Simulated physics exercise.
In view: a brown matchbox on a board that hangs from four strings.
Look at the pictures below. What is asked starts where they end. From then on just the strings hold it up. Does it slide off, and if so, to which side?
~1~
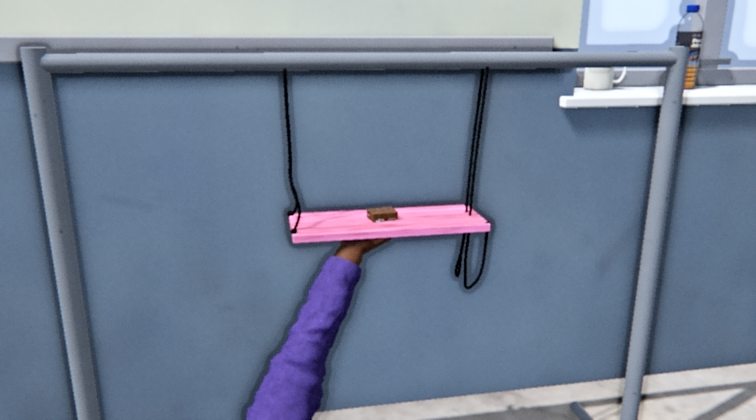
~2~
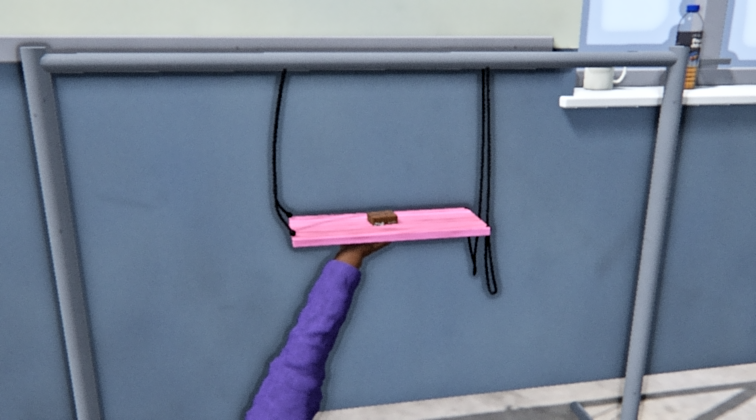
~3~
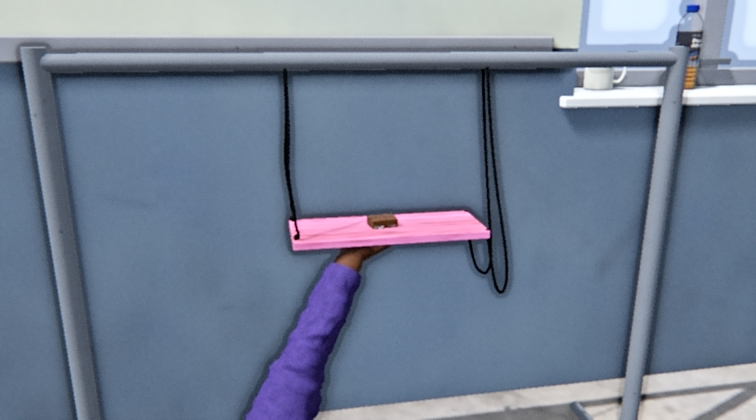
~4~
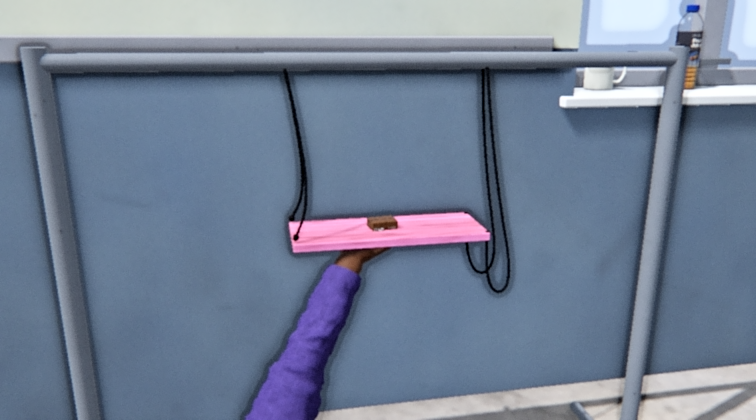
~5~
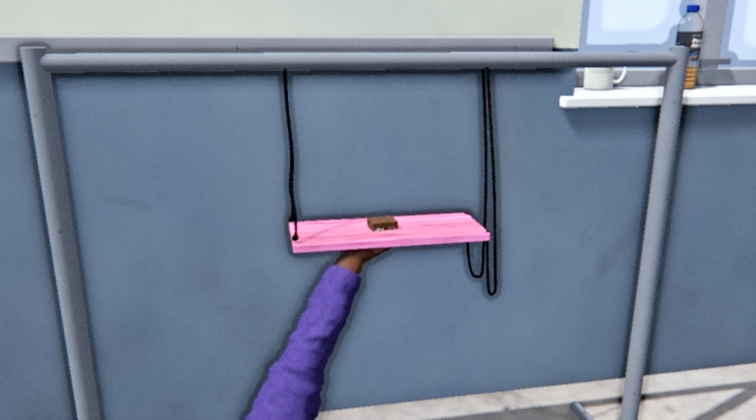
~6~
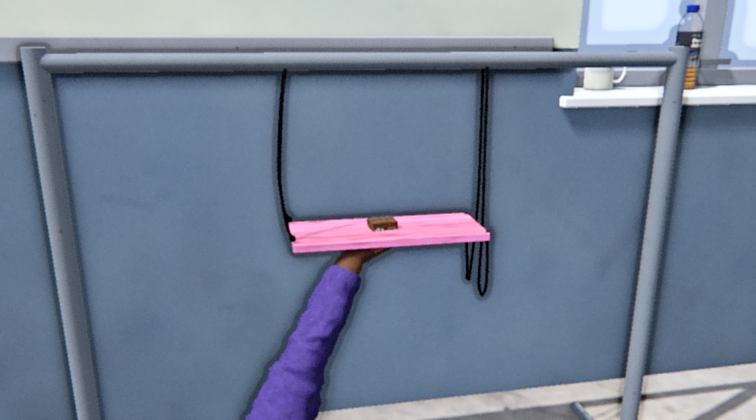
Yes, to the right.
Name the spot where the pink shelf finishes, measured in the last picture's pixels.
Roughly at (366, 297).
Then, 0.60 s later than the last view, board tipped 43° down to the right; matchbox sliding near (600, 310).
Then, 1.22 s later than the last view, board tipped 43° down to the right; matchbox on the floor.
Finally, board tipped 47° down to the right; matchbox on the floor. The brown matchbox goes off on the right.
